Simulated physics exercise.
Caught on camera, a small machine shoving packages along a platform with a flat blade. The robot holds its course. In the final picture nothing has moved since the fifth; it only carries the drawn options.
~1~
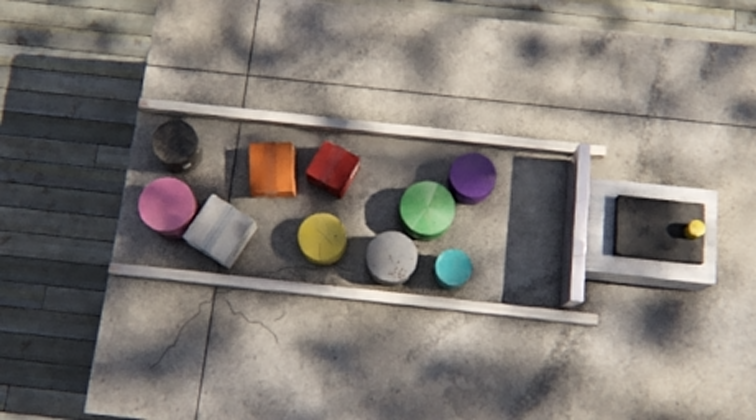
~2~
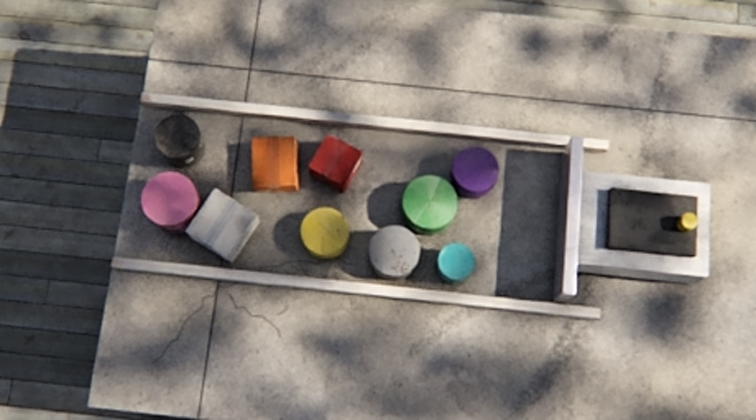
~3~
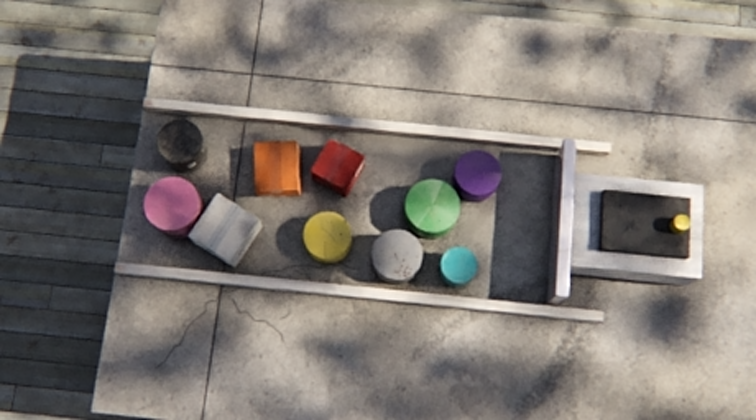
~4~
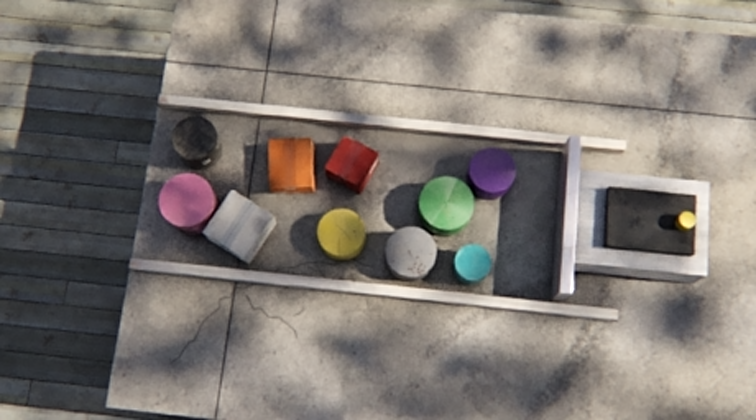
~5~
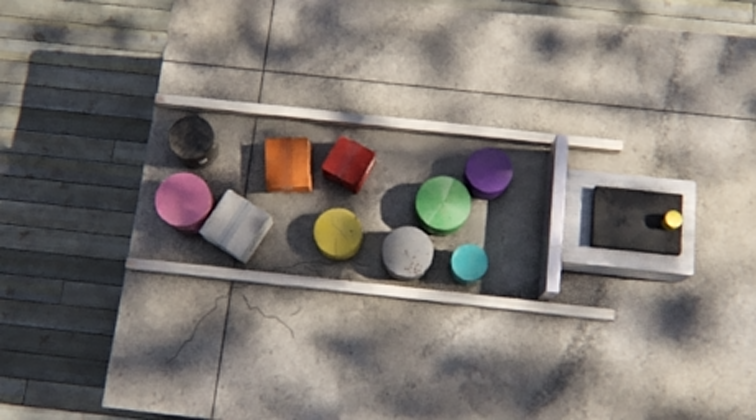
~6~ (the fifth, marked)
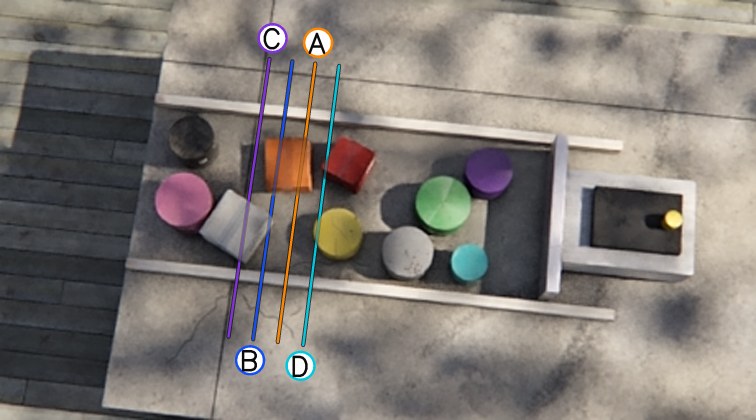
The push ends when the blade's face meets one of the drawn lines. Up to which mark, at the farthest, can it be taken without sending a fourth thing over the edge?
No farther than C.
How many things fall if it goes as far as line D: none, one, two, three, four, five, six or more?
By then, none.
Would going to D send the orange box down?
No.
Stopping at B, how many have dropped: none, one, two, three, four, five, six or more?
Two.
On the marked copy, A at (297, 198); B at (273, 195); C at (250, 193); D at (322, 200).
Taking C. A third of the way, robot (516, 207); turquoise pail (413, 263); purple canister (418, 158).
Two thirds of the way, robot (405, 196); black pail (182, 143); pink pail (173, 201).
When it is over, robot (319, 187); black pail over the edge; pink pail over the edge; two fallen.
As for the rest, A is within the limit but short; B is within the limit but short; D is within the limit but short.
